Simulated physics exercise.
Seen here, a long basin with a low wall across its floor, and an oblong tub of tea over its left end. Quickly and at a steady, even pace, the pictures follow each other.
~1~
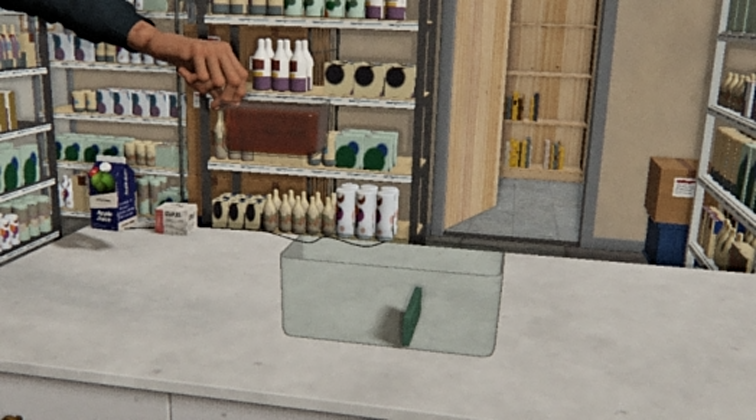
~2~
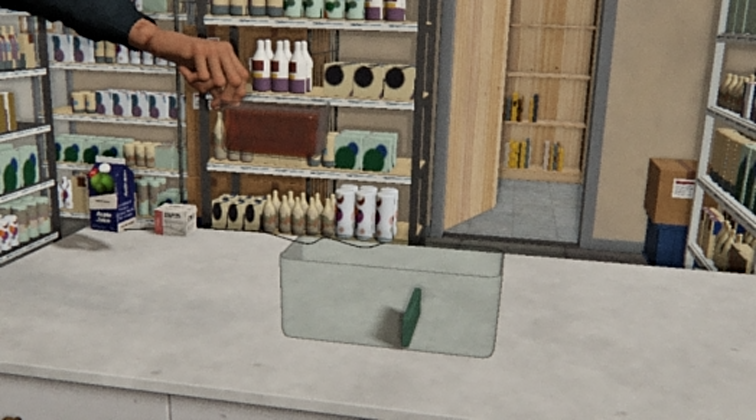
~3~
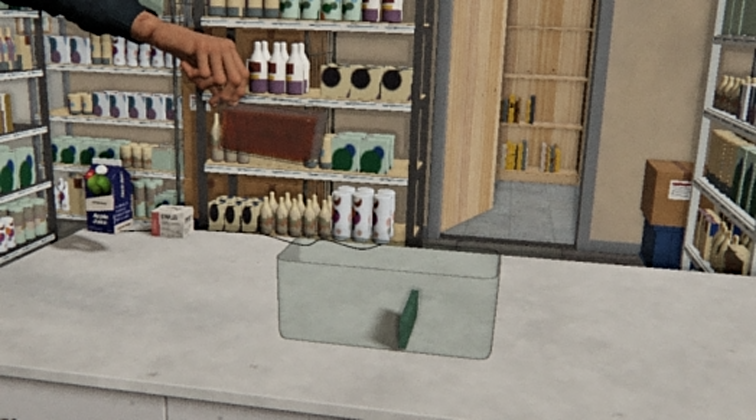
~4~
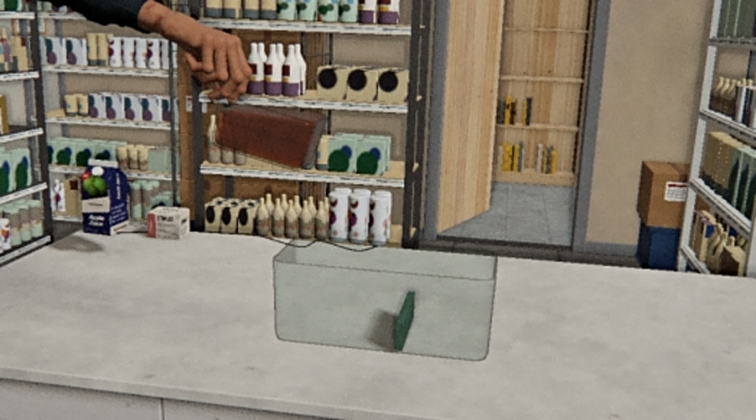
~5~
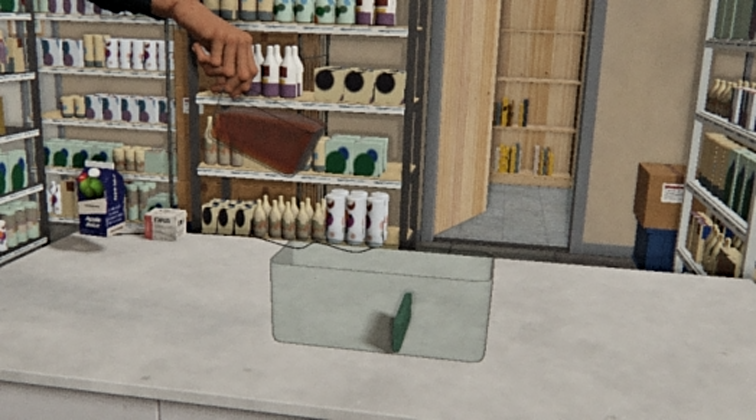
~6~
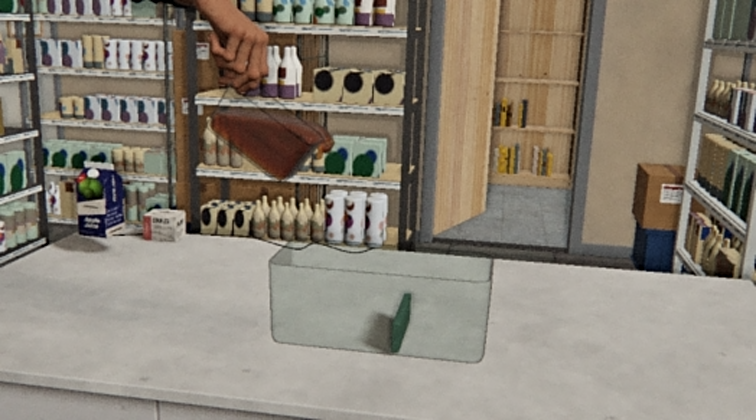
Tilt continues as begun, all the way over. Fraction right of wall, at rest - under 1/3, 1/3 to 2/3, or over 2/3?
Beneath one third.
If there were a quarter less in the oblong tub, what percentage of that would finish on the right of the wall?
I'd put it at some 5 %.
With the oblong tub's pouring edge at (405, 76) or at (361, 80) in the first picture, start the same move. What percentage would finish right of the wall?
You'd get around 65 per cent and then around 45 per cent.
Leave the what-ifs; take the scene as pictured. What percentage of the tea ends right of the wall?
About 10 per cent.
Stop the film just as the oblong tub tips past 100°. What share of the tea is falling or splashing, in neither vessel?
45 %.
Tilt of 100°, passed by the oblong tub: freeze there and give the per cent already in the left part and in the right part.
The left part 40 per cent, the right part 0.
A moment on, the tilt is 100° and 13 per cent is still to pour, 40 is left of the wall and 0 right of it.
Next, the tilt is 120° and 1 per cent is still to pour, 84 is left of the wall and 6 right of it.
Then the tilt is 120° and 0 per cent is still to pour, 87 is left of the wall and 9 right of it.
Later the tilt is 120° and 0 per cent is still to pour, 87 is left of the wall and 9 right of it.
In the end 87 per cent lies left of the wall, 9 right of it and 4 outside.
